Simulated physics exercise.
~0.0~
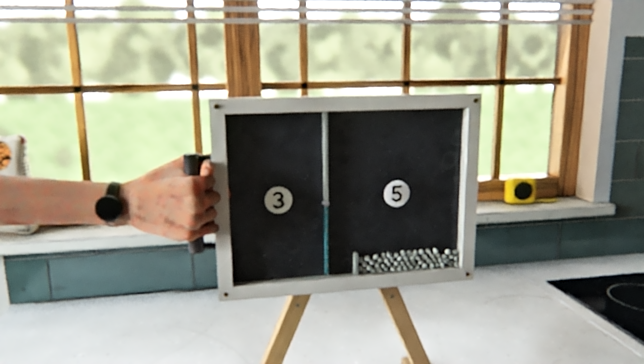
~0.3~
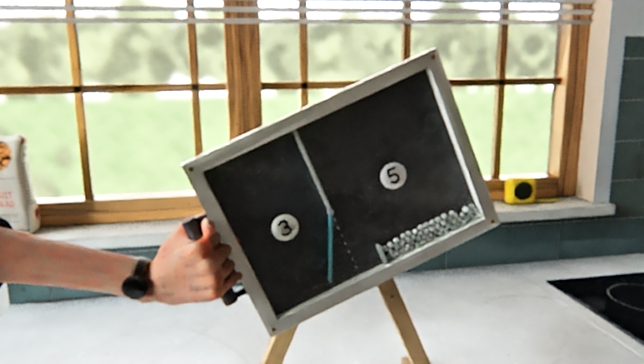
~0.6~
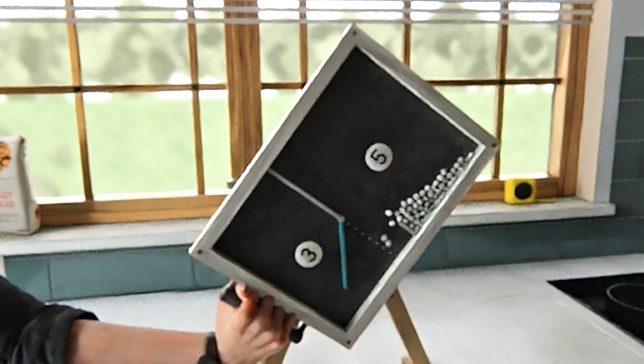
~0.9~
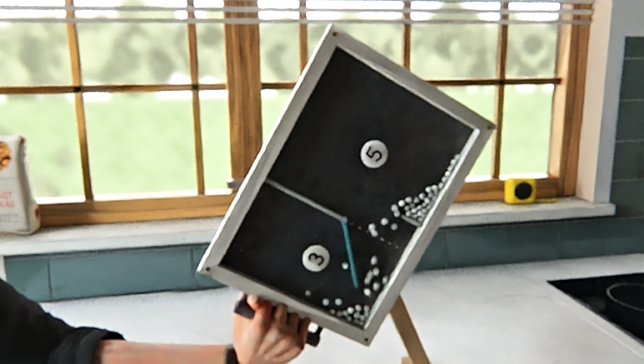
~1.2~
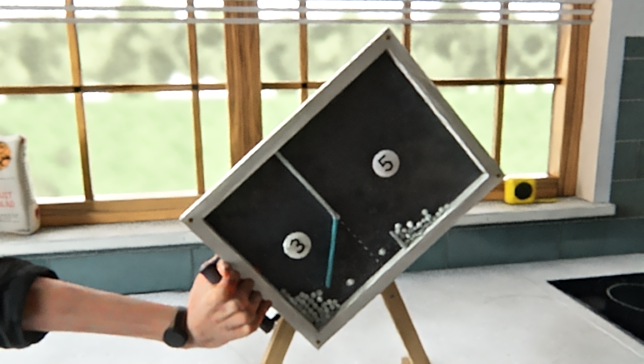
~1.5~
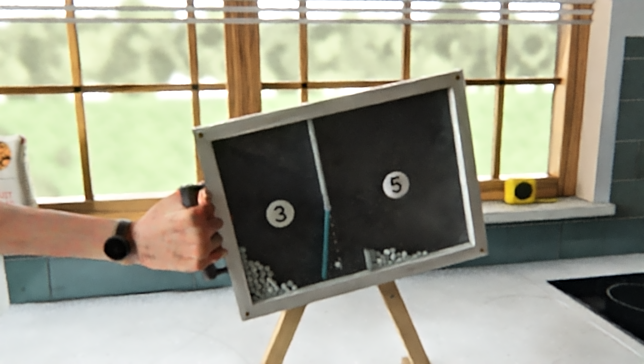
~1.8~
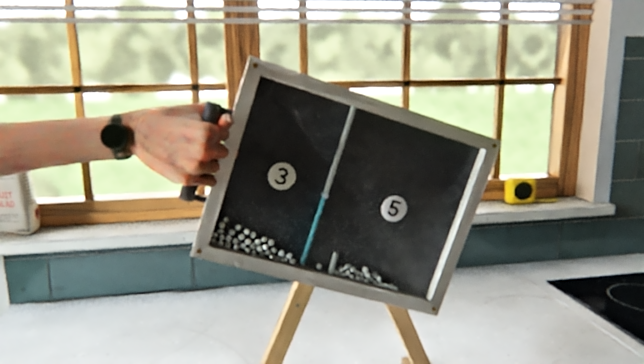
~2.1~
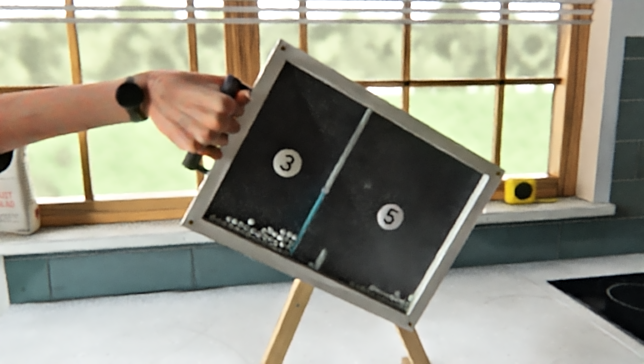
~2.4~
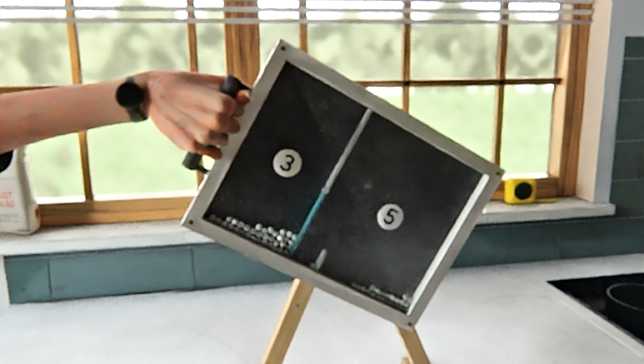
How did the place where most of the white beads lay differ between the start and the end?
At the start the beads lay together at the bottom right of the case, in side five. By the end most of them were further left, piled in side three against the turquoise flap, with a smaller number left in side five.
A white-framed case of small white beads was turned anticlockwise by a hand, spilling many from side five past a turquoise flap into side three, then swung back clockwise and rested tilted down to the right, most beads staying in side three.
